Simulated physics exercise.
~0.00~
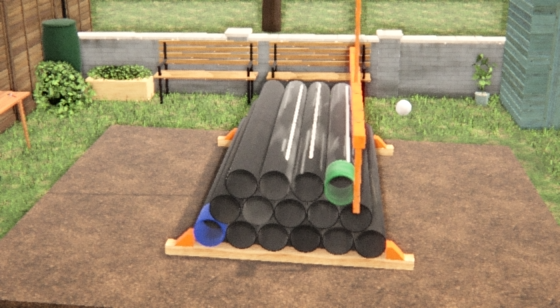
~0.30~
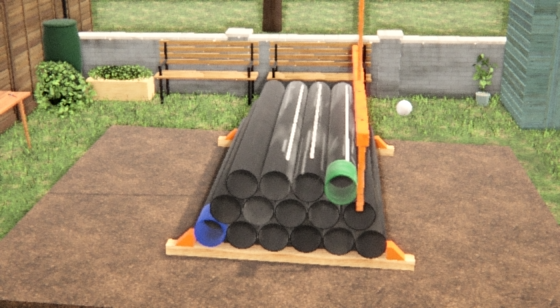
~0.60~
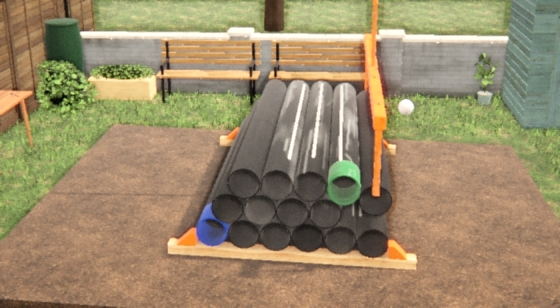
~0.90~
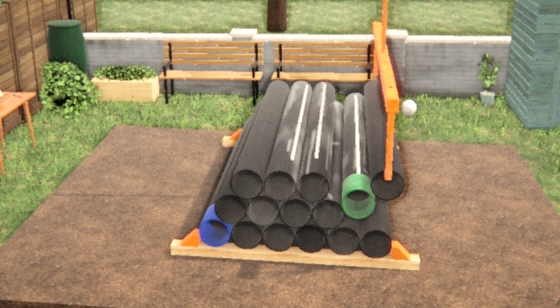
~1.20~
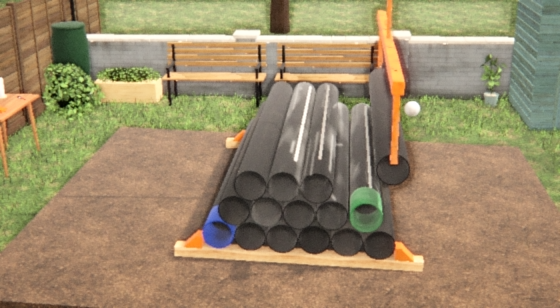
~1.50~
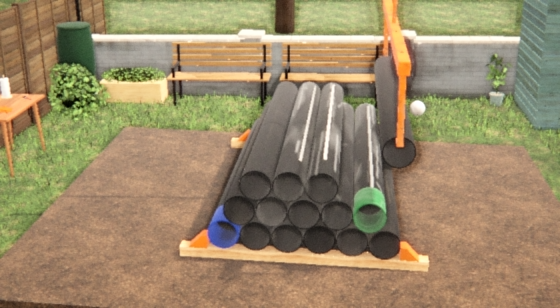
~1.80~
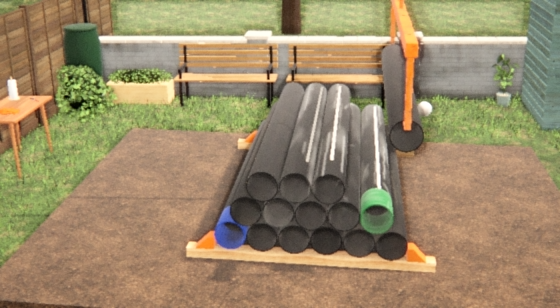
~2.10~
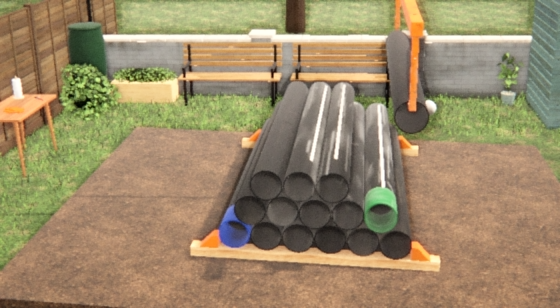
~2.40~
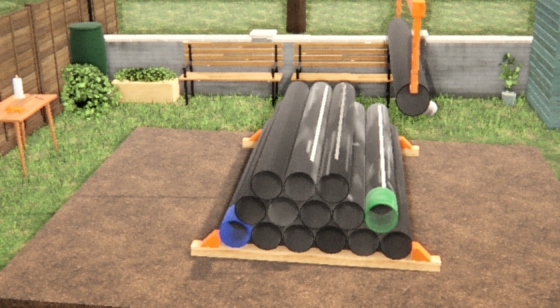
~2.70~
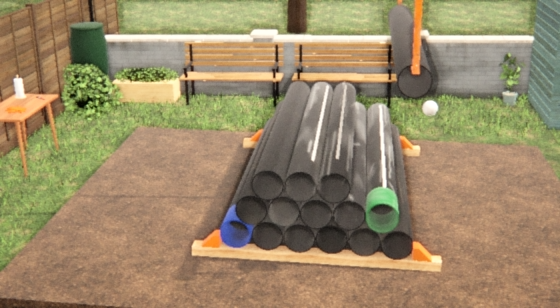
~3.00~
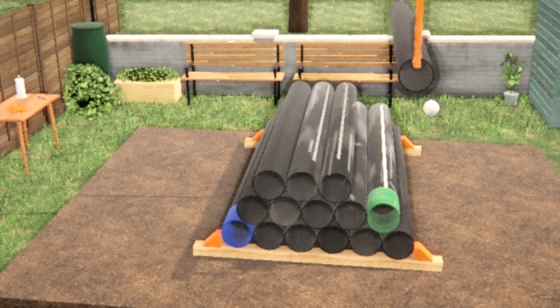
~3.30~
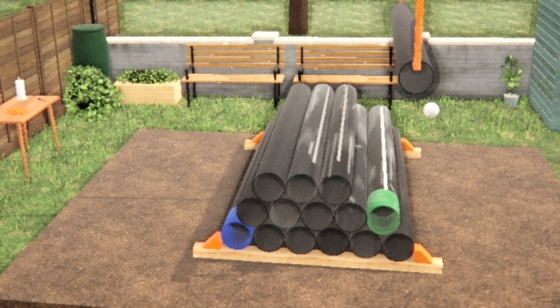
The video shows a stack of dark pipes on wooden bearers in a garden as an orange lifting beam raises one pipe from the right side, while the green-marked pipe rolls slightly right and down into the gap and settles, and the blue-marked one stays in place.
